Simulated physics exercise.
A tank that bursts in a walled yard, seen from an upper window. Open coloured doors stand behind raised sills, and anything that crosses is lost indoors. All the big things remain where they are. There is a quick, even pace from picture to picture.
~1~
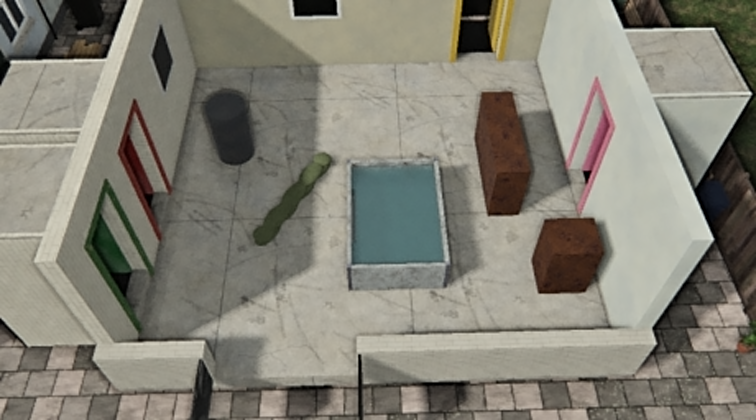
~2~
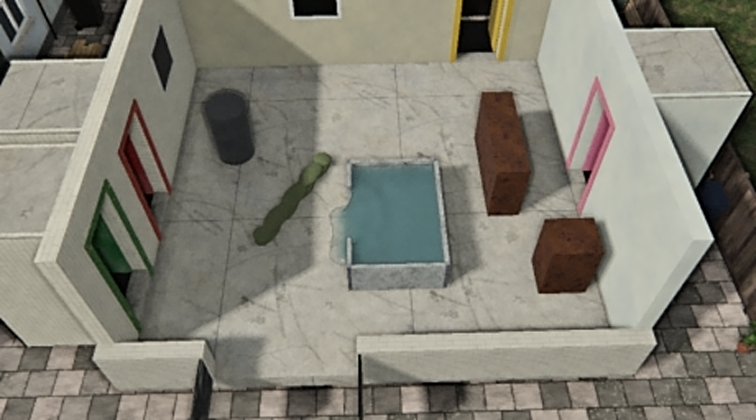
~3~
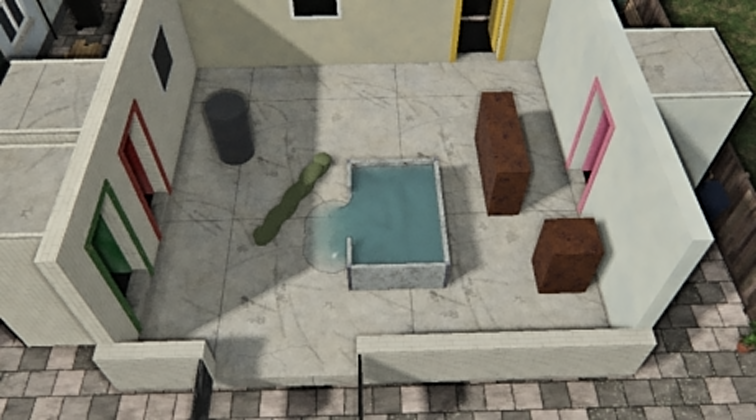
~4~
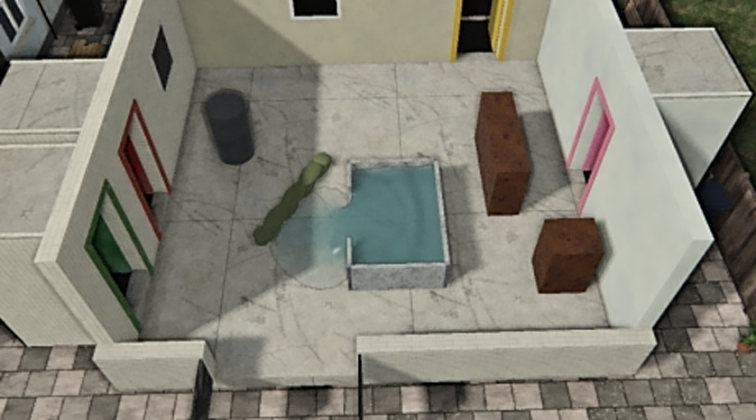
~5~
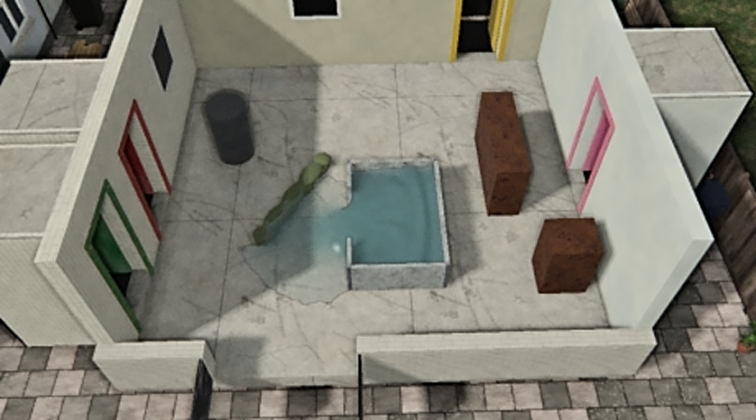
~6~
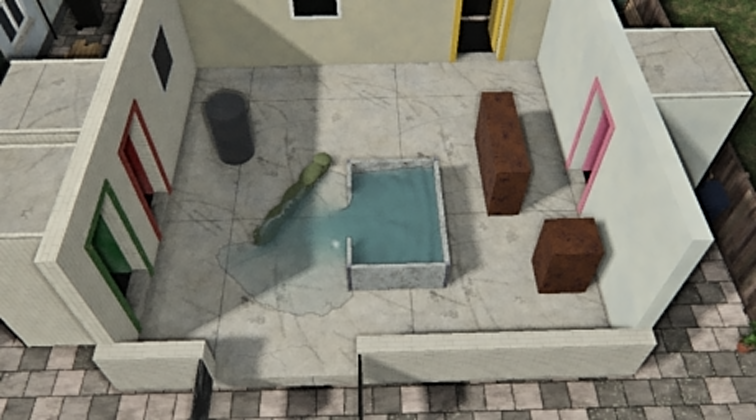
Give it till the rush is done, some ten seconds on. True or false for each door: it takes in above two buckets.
The green door, false; the yellow door, false; the red door, false; the pink door, false.
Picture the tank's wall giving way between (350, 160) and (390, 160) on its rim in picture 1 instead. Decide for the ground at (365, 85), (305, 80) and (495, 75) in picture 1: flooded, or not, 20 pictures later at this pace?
Following the listed order, the three come out reached by the spill, reached by the spill and reached by the spill.
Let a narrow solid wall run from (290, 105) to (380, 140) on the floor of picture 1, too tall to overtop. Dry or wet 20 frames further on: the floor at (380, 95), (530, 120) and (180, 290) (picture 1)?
Taking the points in order, they are high and dry, high and dry and inundated.
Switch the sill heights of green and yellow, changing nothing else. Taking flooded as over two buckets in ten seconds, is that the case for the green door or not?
As I read it, the green door tops the threshold.
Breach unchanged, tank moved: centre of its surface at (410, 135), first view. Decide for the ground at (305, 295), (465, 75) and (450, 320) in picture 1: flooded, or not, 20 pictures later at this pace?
The first spot ends up sodden, the second left untouched and the third left untouched.
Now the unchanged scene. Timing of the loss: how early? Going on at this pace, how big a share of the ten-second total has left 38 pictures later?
Near 60 in a hundred.
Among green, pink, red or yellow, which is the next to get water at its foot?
The green door, I reckon.
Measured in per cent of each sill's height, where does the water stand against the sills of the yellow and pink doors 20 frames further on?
About 0 %, then 0 %.
A moment on, water covers 20 % of the floor; the green door wet at the sill, nothing in, the yellow door not reached, the red door not reached, the pink door not reached.
Next, water covers 30 % of the floor; the green door wet at the sill, nothing in, the yellow door not reached, the red door wet at the sill, nothing in, the pink door not reached.
Then, water covers 30 % of the floor; the green door wet at the sill, nothing in, the yellow door not reached, the red door wet at the sill, nothing in, the pink door not reached.
Later, water covers 50 % of the floor; the green door wet at the sill, nothing in, the yellow door wet at the sill, nothing in, the red door wet at the sill, nothing in, the pink door not reached.
In the end, water covers 65 % of the floor; the green door wet at the sill, nothing in, the yellow door wet at the sill, nothing in, the red door wet at the sill, nothing in, the pink door not reached.
